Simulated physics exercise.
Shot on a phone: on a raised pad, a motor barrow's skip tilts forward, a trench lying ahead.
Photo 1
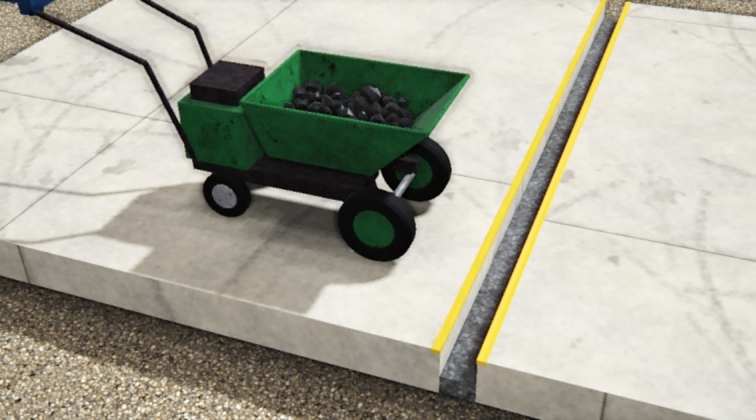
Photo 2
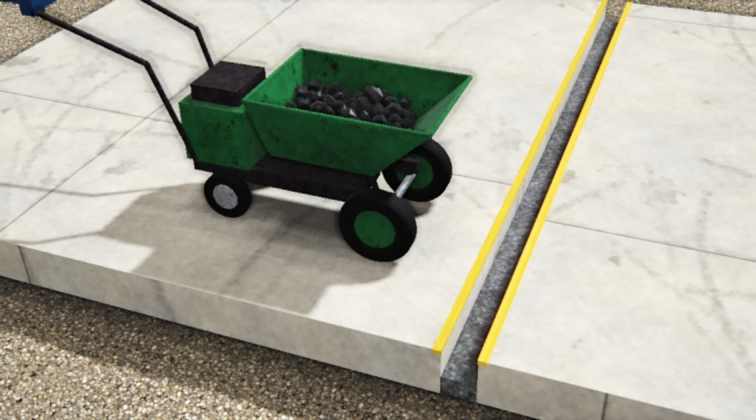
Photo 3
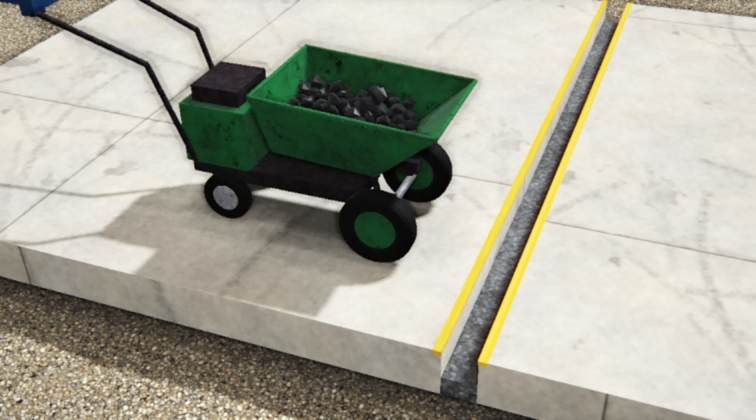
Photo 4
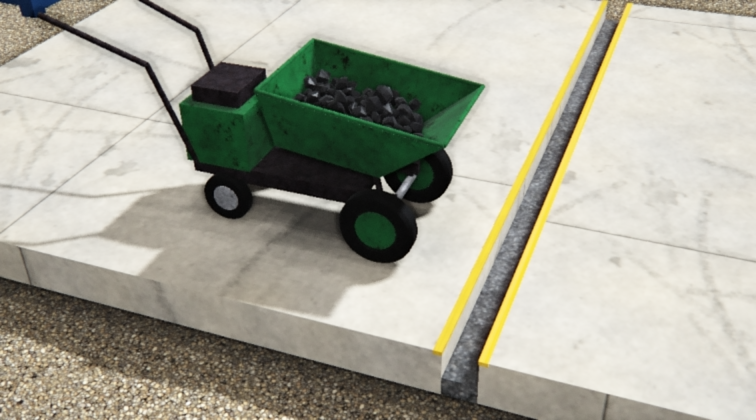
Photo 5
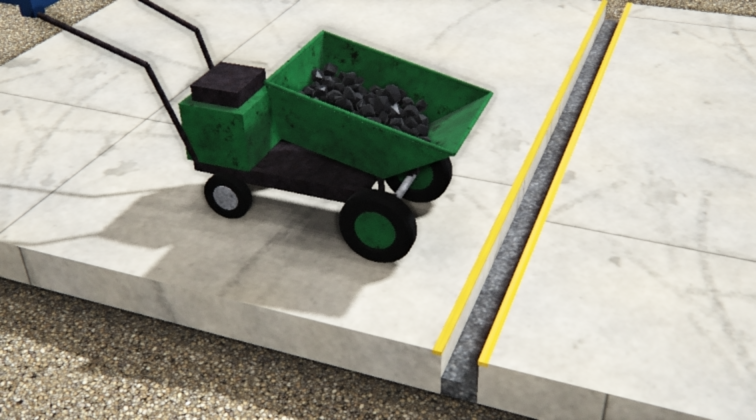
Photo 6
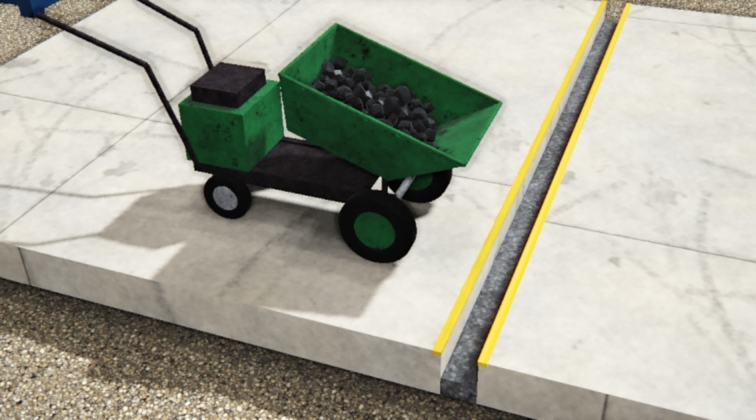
The green skip of a motor barrow loaded with dark lumps slowly tilts forward near a narrow trench.
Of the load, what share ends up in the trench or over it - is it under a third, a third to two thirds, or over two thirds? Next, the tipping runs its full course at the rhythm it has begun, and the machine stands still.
The trench or the space over it holds under a third of the load.
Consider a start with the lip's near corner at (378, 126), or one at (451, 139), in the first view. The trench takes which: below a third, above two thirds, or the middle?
At the first stop the answer is between a third and two thirds, and at the second it is less than a third.
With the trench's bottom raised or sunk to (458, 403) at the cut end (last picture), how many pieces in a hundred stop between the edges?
I'd guess about 10 %.
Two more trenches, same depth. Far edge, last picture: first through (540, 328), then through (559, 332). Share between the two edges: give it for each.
Around 90 percent first, around 90 percent second.
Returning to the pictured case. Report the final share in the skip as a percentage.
It comes to about 35 percent.
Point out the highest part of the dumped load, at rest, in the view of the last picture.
Top, approx.: (546, 232).
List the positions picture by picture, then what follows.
The first picture shows lip of the skip at (427, 135), level; top of the load at (347, 115), lumps of coal; first edge of the trench at (456, 307); far edge at (500, 317), the trench under half as wide as the skip, and about as deep as wide.
The second picture shows lip of the skip at (430, 136), level; top of the load at (349, 115).
The third picture shows lip of the skip at (436, 140), tipped barely; top of the load at (334, 102).
The fourth picture shows lip of the skip at (444, 146), tipped a little; top of the load at (332, 105).
The fifth picture shows lip of the skip at (453, 154), tipped a little; top of the load at (335, 96).
The sixth picture shows lip of the skip at (464, 165), tipped clearly; top of the load at (345, 92); first edge of the trench at (457, 309); far edge at (501, 319).
Soon, skip tipped steeply; all in the skip.
A while on, skip tipped right over; most in the skip; a stray few in or heaped over the trench; a small part beyond it.
Towards the end, skip tipped right over; about a third in the skip; a small part in or heaped over the trench; about two thirds beyond it.
Finally, skip tipped right over; about a third in the skip; a small part in or heaped over the trench; about two thirds beyond it.
